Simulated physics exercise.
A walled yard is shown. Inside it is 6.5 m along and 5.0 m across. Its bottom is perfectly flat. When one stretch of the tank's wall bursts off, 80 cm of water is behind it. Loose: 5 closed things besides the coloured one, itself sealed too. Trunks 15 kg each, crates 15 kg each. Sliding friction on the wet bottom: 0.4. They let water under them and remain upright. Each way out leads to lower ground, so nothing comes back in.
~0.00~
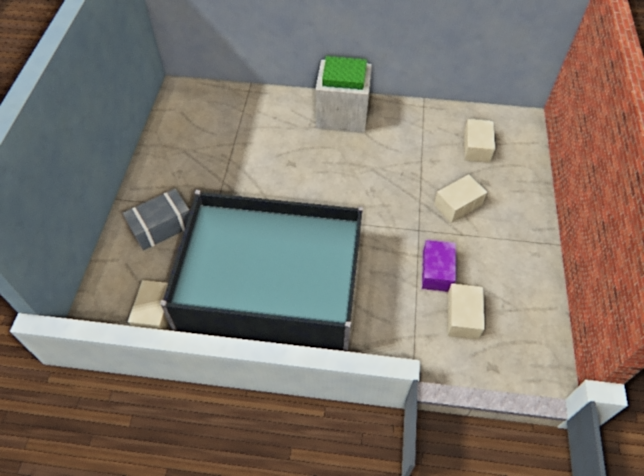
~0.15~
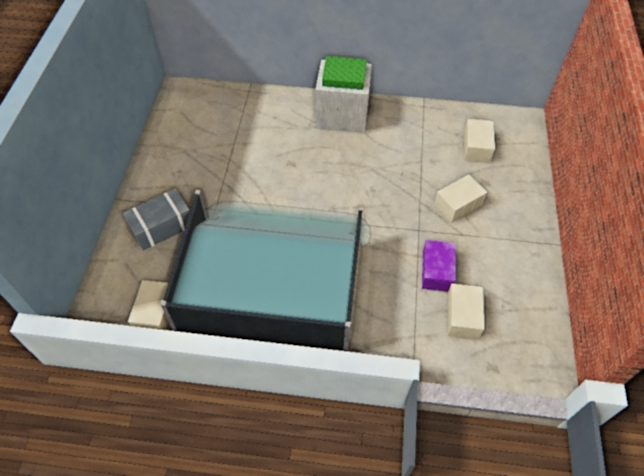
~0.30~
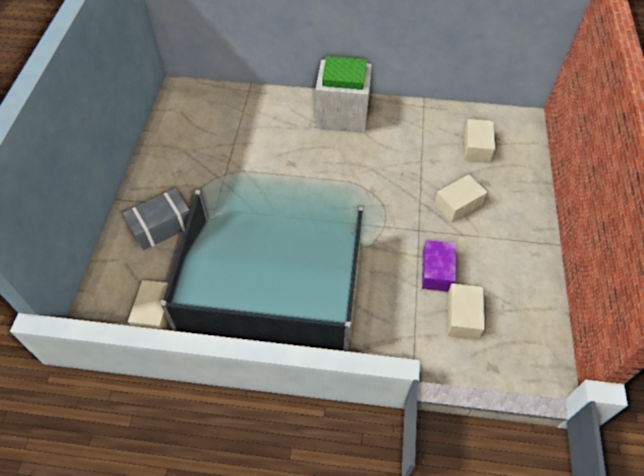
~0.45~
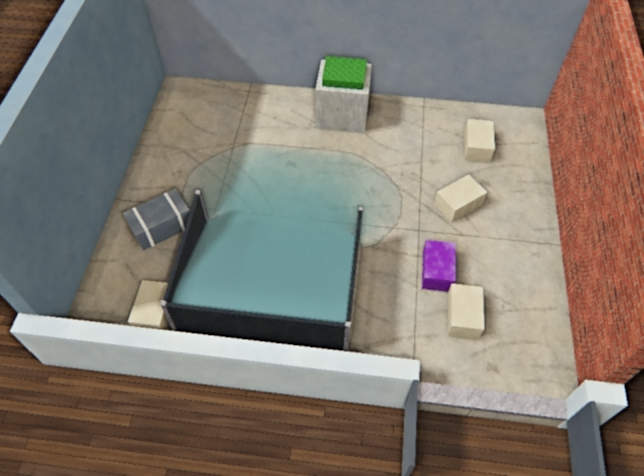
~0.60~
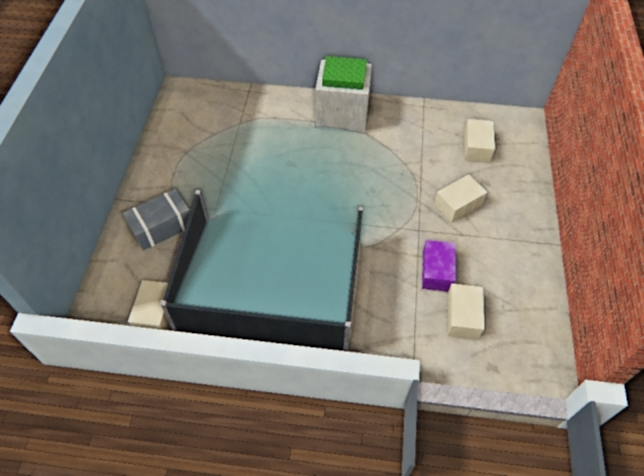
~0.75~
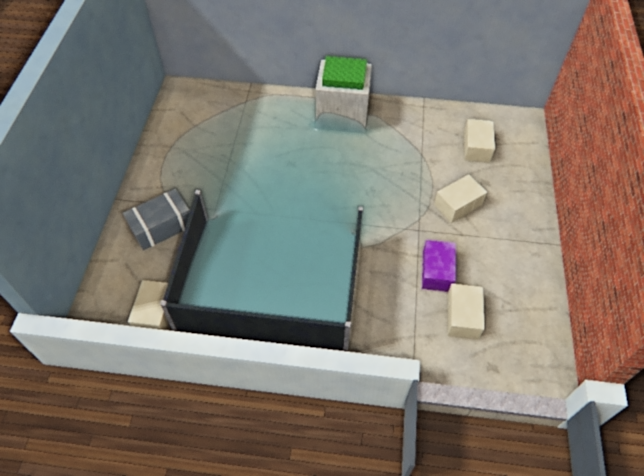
The video shows a walled yard with a dark-sided water tank, a purple crate and several pale boxes; the tank's back side opens and water spreads across the floor to the green-topped block, while the boxes stay still.
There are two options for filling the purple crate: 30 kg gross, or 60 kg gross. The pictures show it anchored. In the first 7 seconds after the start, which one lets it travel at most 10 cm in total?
I would say the 30 kg option is enough.
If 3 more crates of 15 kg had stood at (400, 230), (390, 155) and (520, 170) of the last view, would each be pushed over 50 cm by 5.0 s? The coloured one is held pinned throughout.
Taking them one by one: Below the mark; above the mark; above the mark.
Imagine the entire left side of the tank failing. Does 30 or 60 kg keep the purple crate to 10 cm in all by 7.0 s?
Then I'd expect the light mass to do.
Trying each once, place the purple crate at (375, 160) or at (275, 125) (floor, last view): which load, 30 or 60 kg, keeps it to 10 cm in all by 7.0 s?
At the first place nothing works, and at the second nothing works.
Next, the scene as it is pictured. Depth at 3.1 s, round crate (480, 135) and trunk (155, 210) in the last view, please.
I'd estimate 15 cm for the first and 3 cm for the second.
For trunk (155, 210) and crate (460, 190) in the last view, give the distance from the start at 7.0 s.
Taking them in order, that's 20 centimetres and 100 centimetres.
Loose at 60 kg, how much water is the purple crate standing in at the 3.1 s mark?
Something like 0 centimetres.
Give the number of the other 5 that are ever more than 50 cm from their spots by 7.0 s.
The total is 3.
After 1.4 s the purple crate would be 0 cm from its start with 30 kg and 0 cm from its start with 60 kg; 0 cm of water round it then.
After 3.1 s the purple crate would be 0 cm from its start with 30 kg and 0 cm from its start with 60 kg; 0 cm of water round it then.
After 4.9 s the purple crate would be 0 cm from its start with 30 kg and 0 cm from its start with 60 kg; 4 cm of water round it then.
After 7.0 s the purple crate would be 1 cm from its start with 30 kg and 0 cm from its start with 60 kg; 4 cm of water round it then.
